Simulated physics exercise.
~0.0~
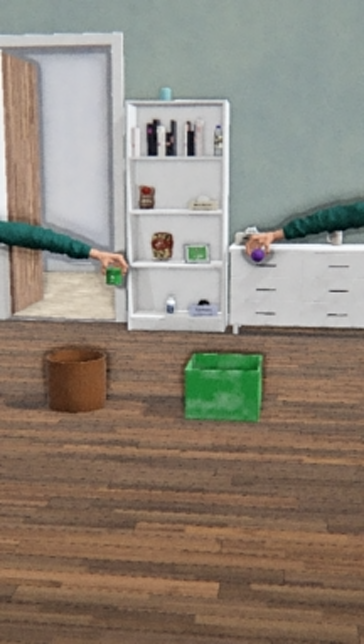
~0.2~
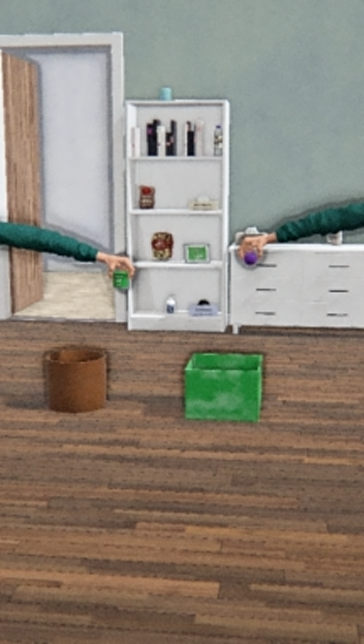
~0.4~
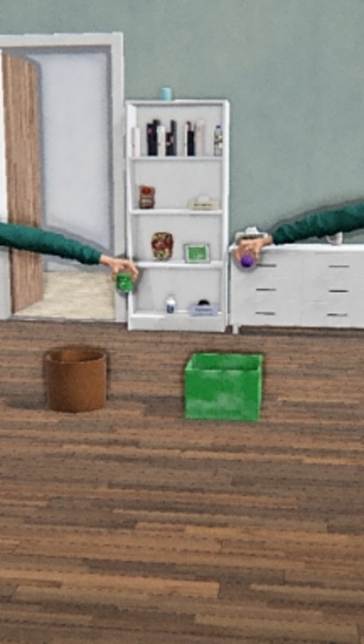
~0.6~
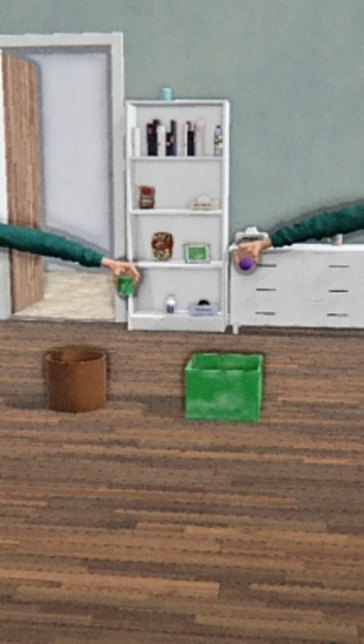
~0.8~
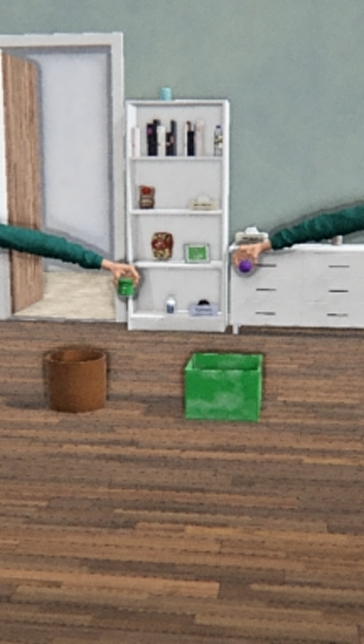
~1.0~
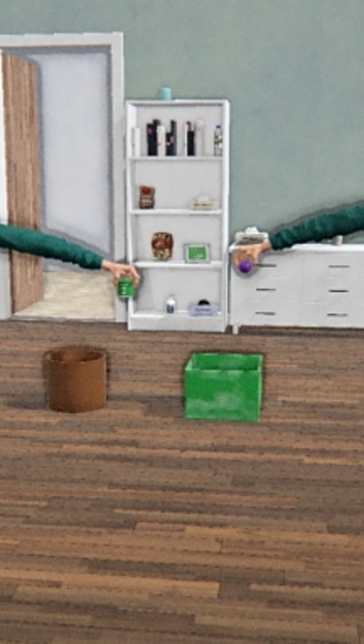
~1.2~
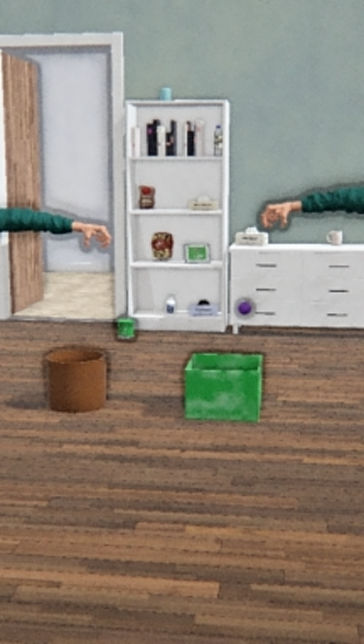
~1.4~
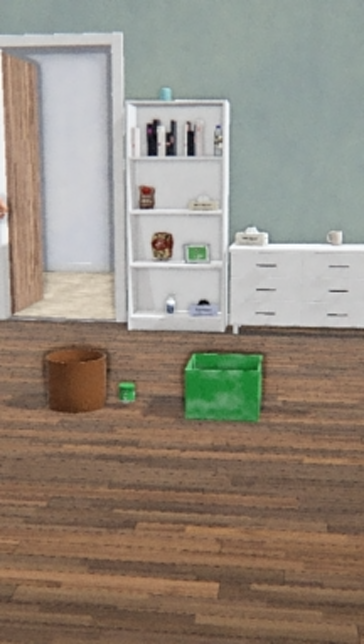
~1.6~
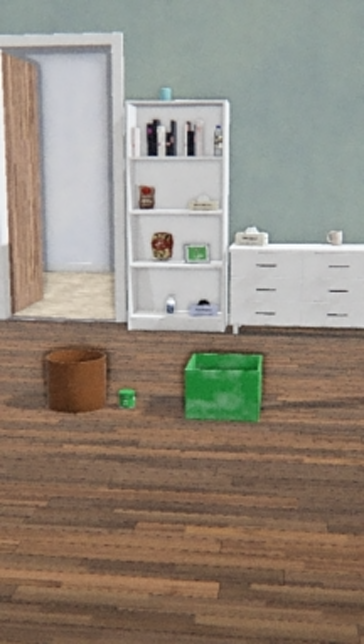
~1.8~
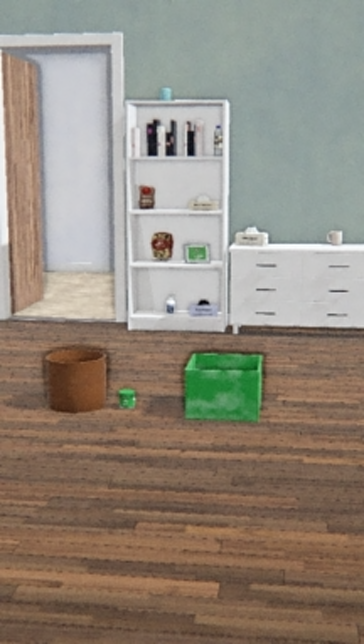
In a room with wooden flooring, two hands drop a purple onion into a green crate and a green tin between containers.
